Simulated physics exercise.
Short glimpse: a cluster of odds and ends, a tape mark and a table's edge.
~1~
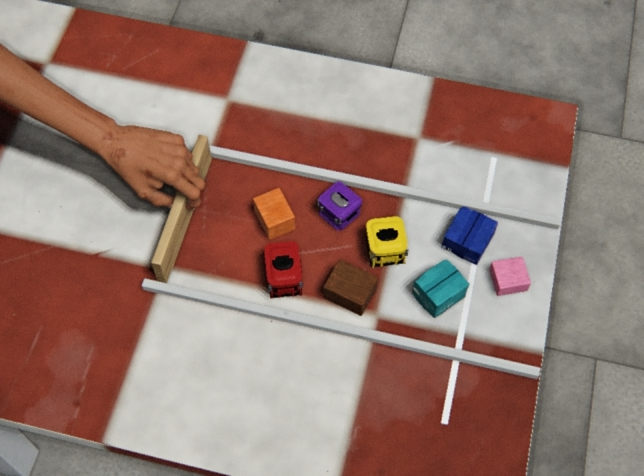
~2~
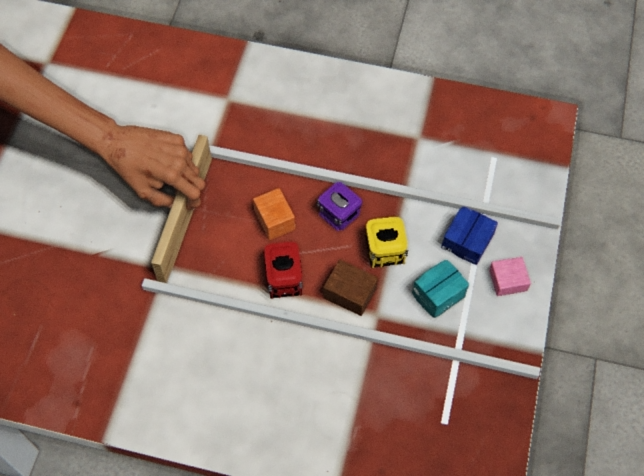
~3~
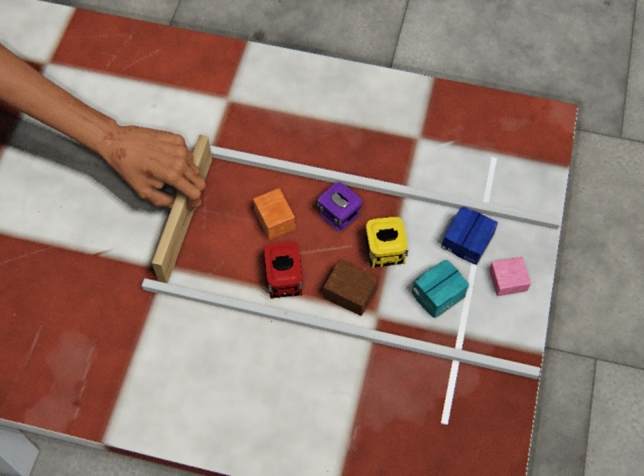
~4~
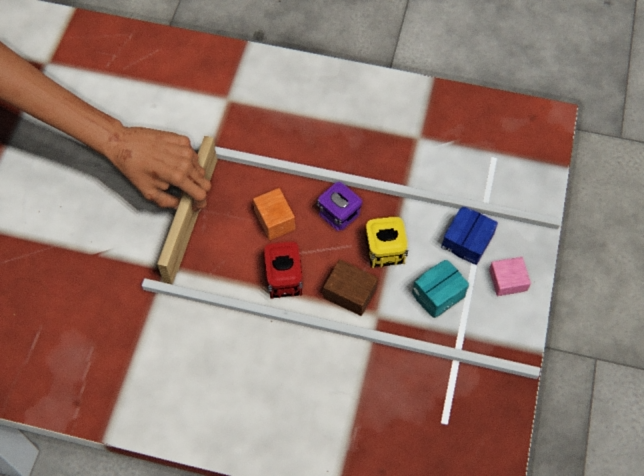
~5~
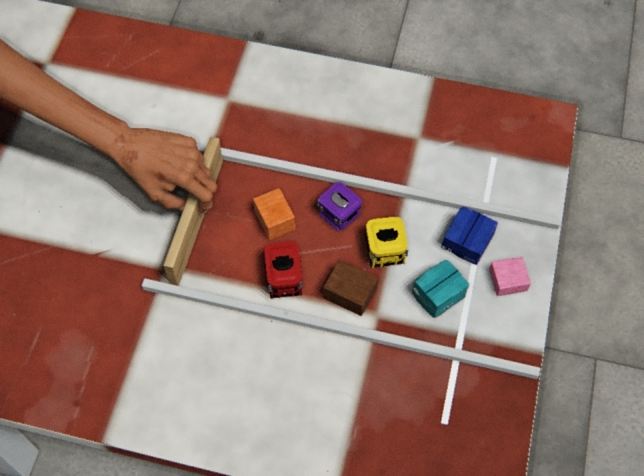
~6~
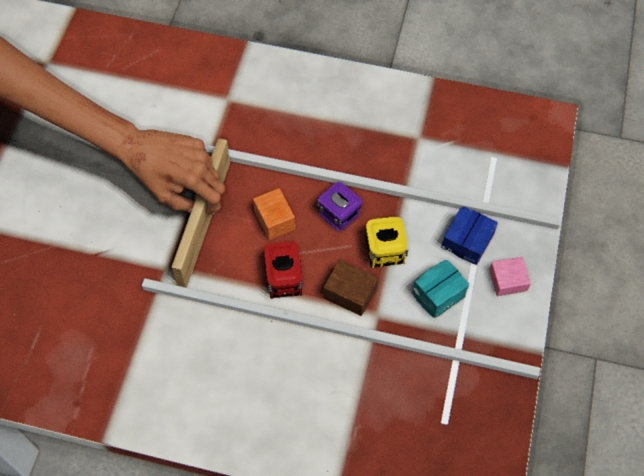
A hand at the left grips a narrow wooden board standing between two pale rails on a red-and-white checkered tabletop, seen from above at a slant, with grey paving around it. Between the rails sit orange, purple, red, brown and yellow objects, with blue and turquoise ones by a white tape line and a pink block beyond it. The board rests at first, then the hand slides it slightly right, touching nothing, while the objects and the view stay still.
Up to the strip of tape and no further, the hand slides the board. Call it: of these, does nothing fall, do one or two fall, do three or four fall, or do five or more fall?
One or two fall.
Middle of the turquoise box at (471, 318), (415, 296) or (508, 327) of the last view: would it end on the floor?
Gone; Gone; Gone.
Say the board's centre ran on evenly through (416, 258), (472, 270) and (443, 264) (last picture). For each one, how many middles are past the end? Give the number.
0; 2; 0.
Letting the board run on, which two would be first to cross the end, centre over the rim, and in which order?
It goes the turquoise box and after it the pink block.
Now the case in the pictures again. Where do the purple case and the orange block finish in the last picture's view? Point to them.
Answer: First (498, 233), after that (489, 271).
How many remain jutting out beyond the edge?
Counting them gives 1.
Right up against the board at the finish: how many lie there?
I count 3 of them.
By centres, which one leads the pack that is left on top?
Answer: The blue box.
A little later, none off yet; pink block at rest near (510, 276); blue box at rest near (469, 235); turquoise box at rest near (440, 289).
When it is over, the number that fall off is one or two; down, turquoise box and pink block.
